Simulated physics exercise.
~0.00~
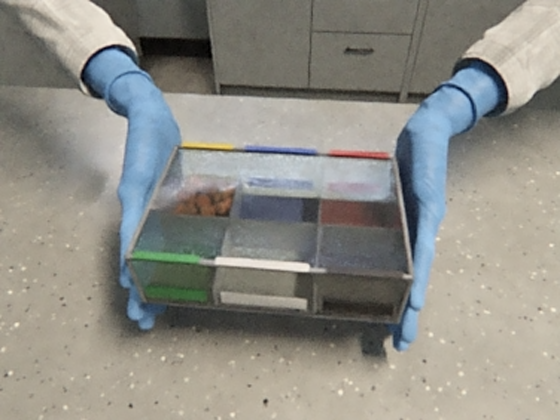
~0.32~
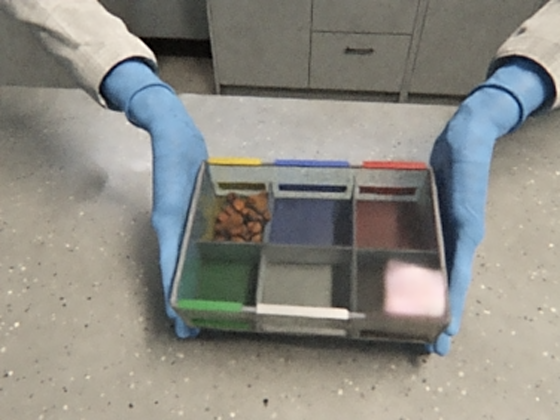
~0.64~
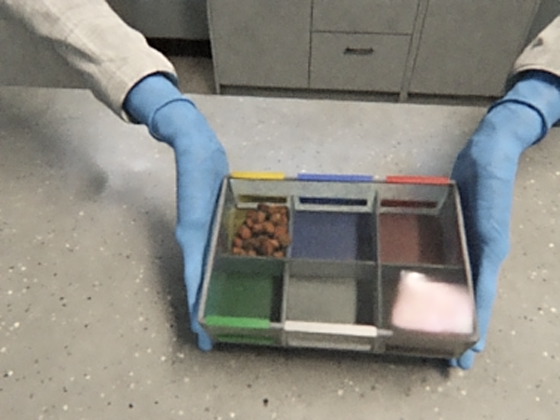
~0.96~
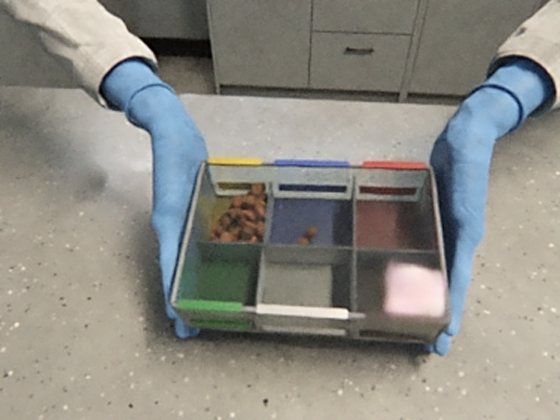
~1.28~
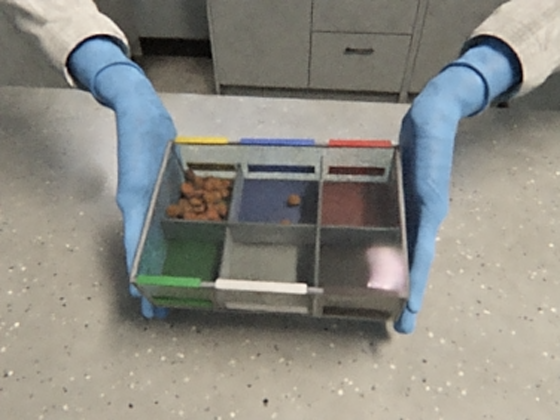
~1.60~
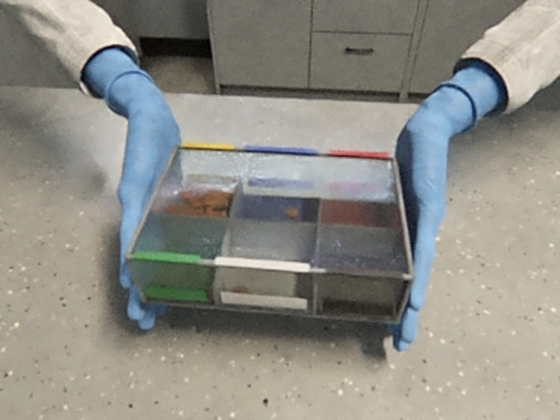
At first, two blue-gloved hands hold a clear-lidded box level above a speckled grey surface, with brown kibble gathered in the yellow-marked back left compartment. The hands tip the box and shift it to the right, bringing its six compartments into clearer view, while a pale pink patch shows at the front right. They then swing it back to the left, and a few bits appear in the neighbouring blue section. The box returns to level, and the pink patch disappears. Finally, it rests still in the hands, with most of the kibble in yellow and a little in blue.
